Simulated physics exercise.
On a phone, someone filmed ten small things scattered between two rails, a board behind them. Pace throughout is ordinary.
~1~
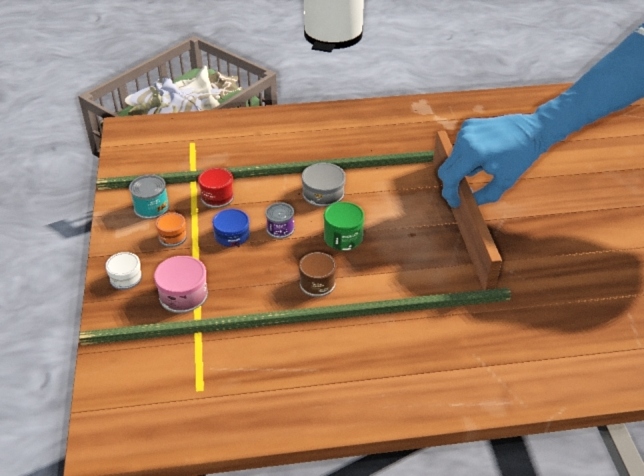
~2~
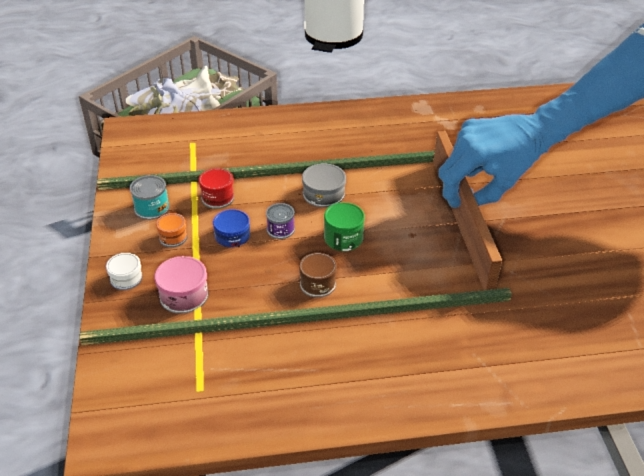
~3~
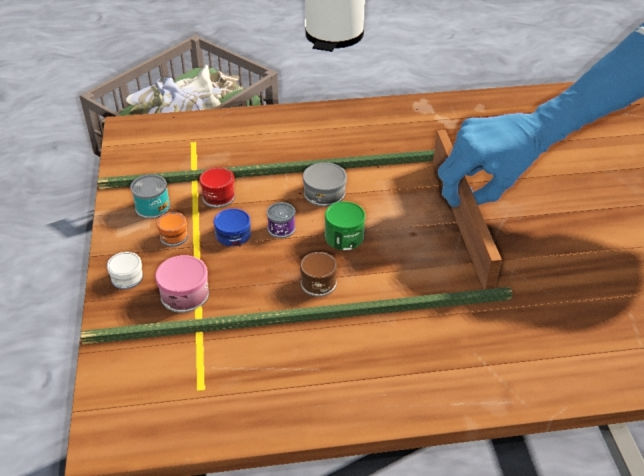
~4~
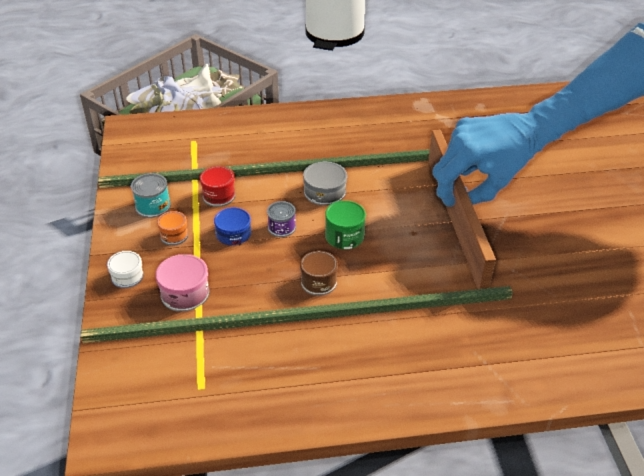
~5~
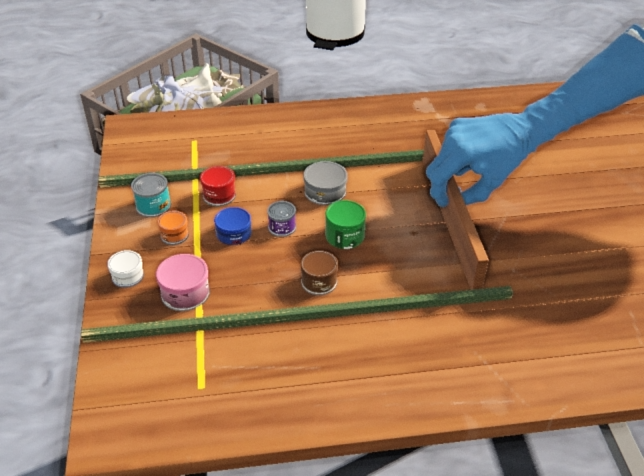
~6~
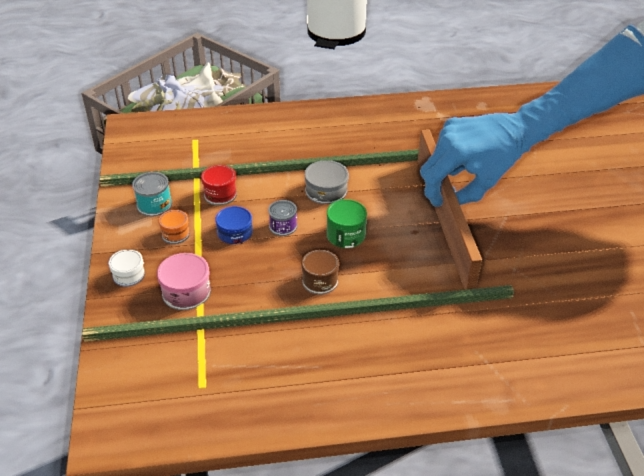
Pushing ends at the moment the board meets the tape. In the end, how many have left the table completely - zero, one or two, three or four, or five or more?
Mind you, the pieces that take the plunge come to zero.
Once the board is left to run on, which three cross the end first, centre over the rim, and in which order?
Order: Orange pot, then turquoise pot, then pink tin.
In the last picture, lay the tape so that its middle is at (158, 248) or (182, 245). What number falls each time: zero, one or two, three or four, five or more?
Lab note - per position, in order: Just one or two; none at all.
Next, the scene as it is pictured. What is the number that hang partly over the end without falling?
That would be 0.
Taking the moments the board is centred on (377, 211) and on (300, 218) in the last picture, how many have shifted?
Tally at point one: 0; at point two: 4.
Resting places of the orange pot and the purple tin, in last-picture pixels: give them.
The orange pot comes to rest close to (119, 233), while the purple tin rests close to (183, 221).
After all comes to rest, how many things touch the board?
All in all, 4.
Soon after, none off yet; white pot at rest near (127, 268); turquoise pot at rest near (153, 194); orange pot at rest near (175, 227).
Then, none off yet; white pot at rest near (127, 268); turquoise pot moving near (147, 195); orange pot moving near (164, 228).
At rest, the number that fall off is zero.
